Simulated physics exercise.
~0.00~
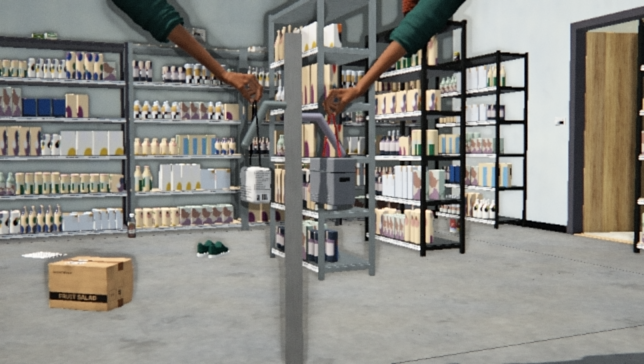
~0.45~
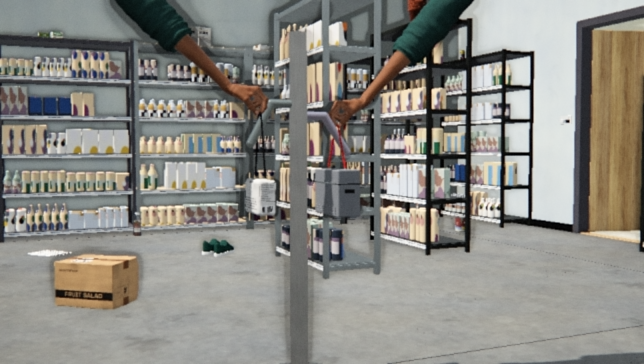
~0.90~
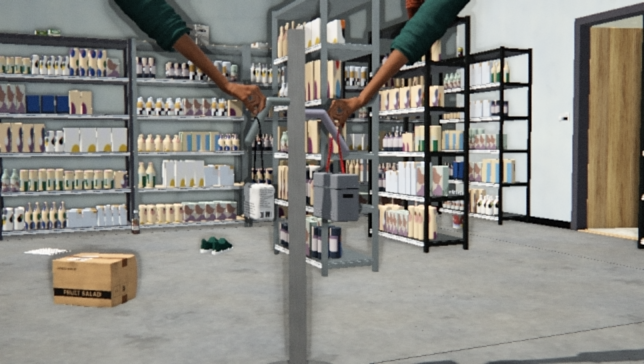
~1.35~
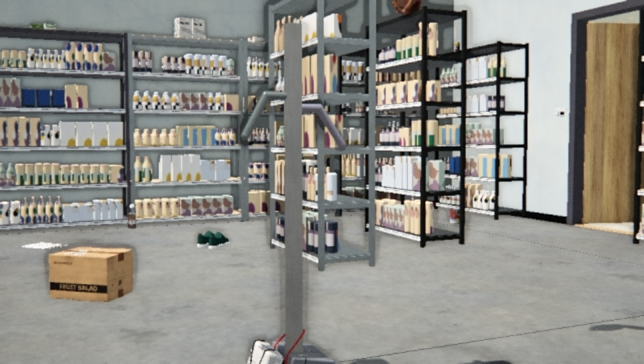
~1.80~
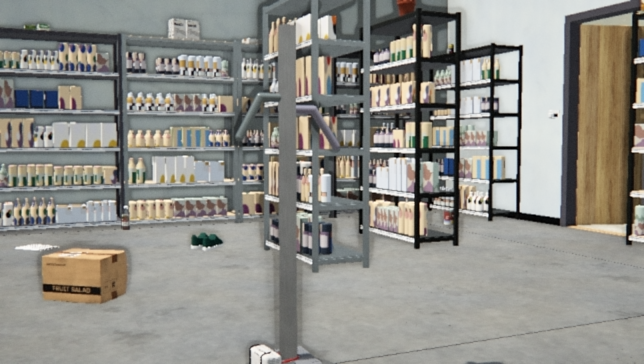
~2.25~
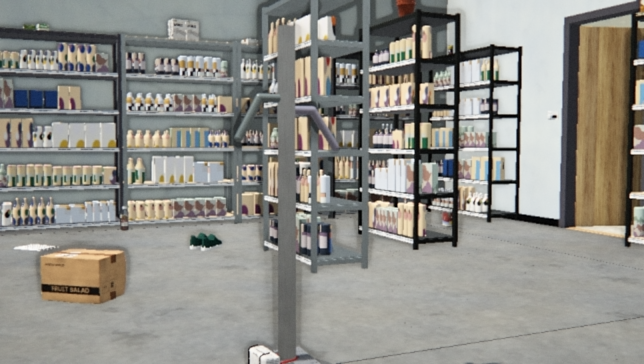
Two hands holding a white pouch and a grey case at a pegged stand, then letting go, both dropping to the floor.
